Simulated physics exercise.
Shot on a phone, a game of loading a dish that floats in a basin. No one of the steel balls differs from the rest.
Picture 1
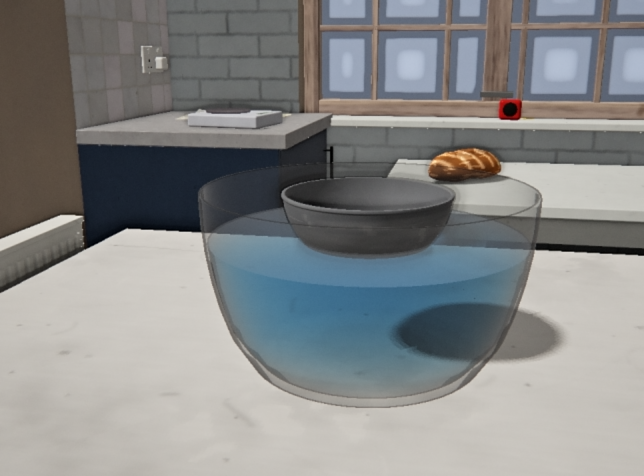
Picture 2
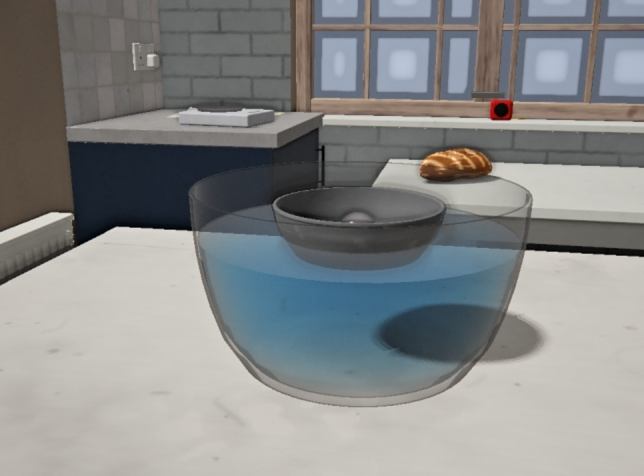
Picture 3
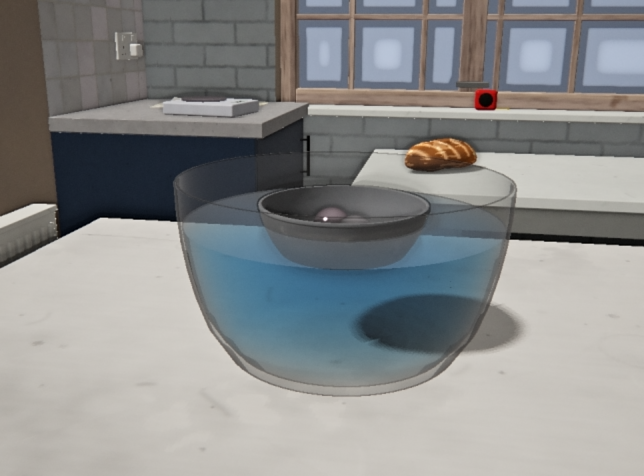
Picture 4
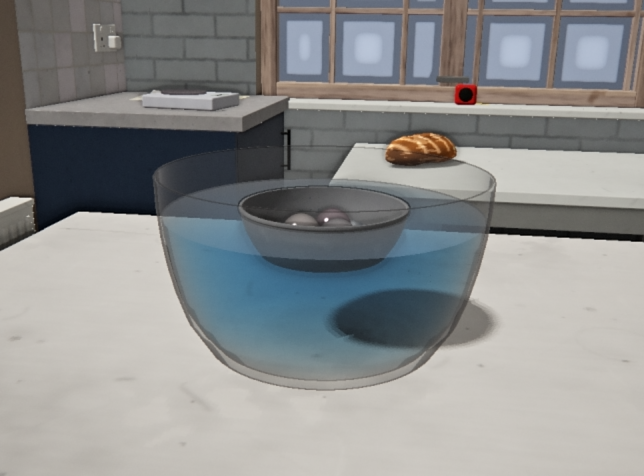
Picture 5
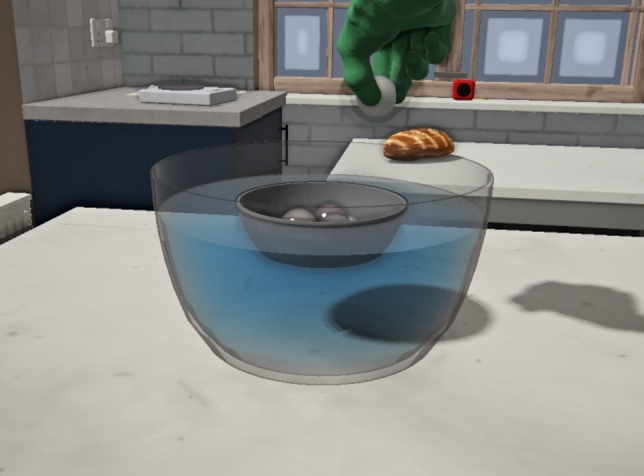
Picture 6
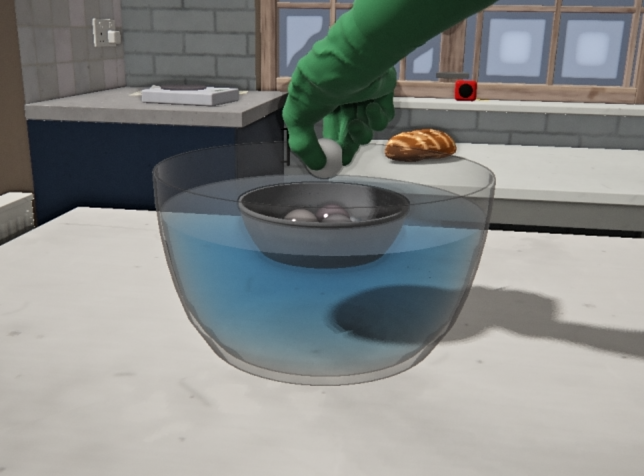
Gray dish floating in a clear basin of water, sitting lower as balls collect inside, then a green hand bringing another above it.
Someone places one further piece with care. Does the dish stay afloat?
I'd say it is headed down this time.
Soon after, the steel ball is in and the dish dips.
Later, water pours in over its edge.
In the end, the dish lies on the bottom with its load.
